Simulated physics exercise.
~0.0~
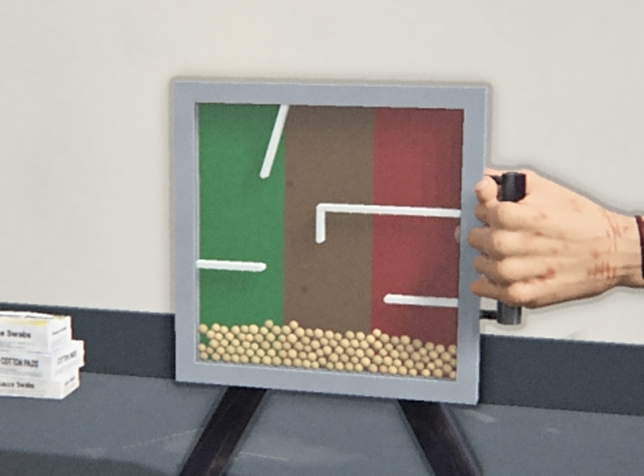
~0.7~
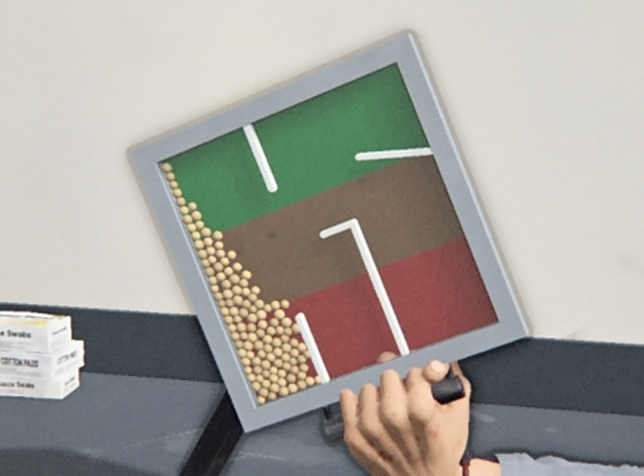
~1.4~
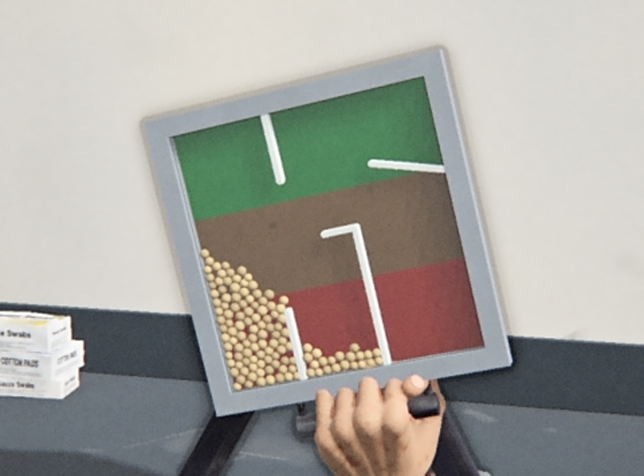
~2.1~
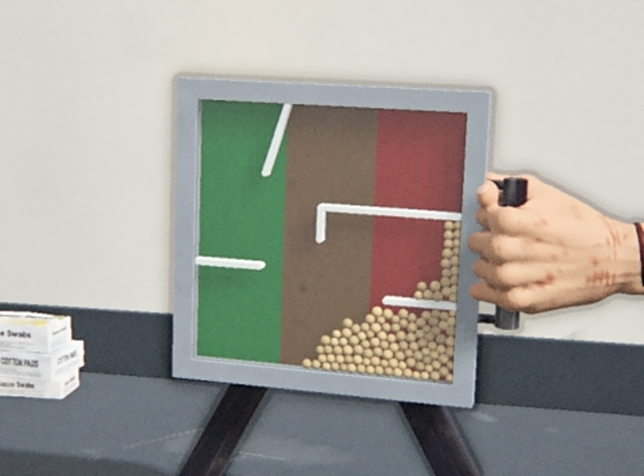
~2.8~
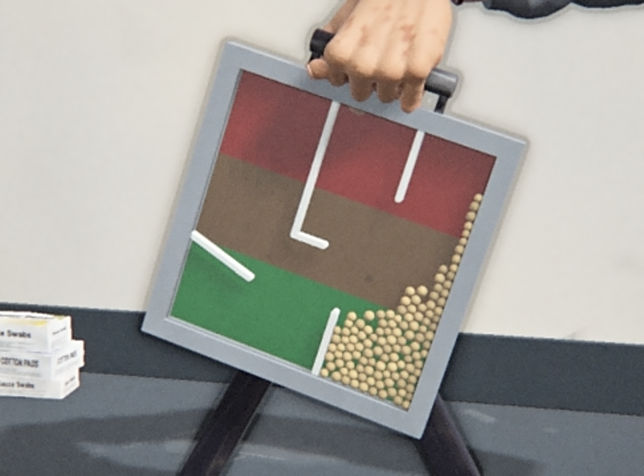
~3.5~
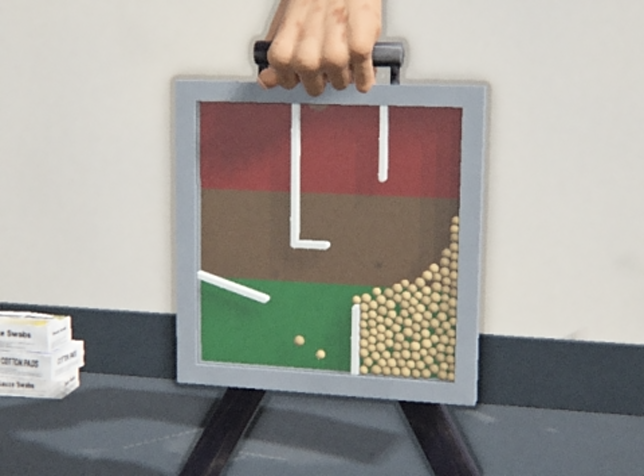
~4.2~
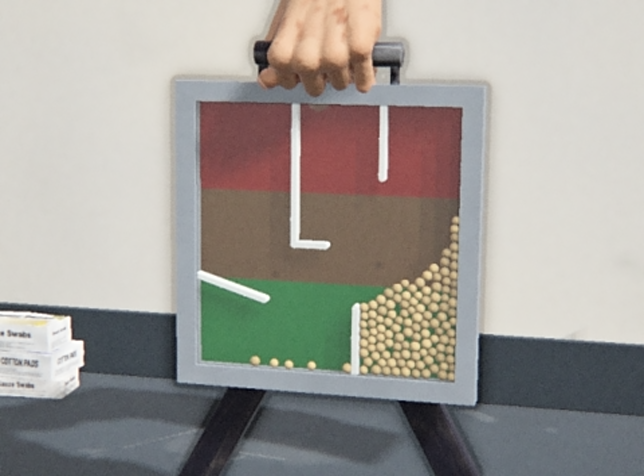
A box of beads, hand-turned clockwise then anticlockwise, ends with most piled at lower right.
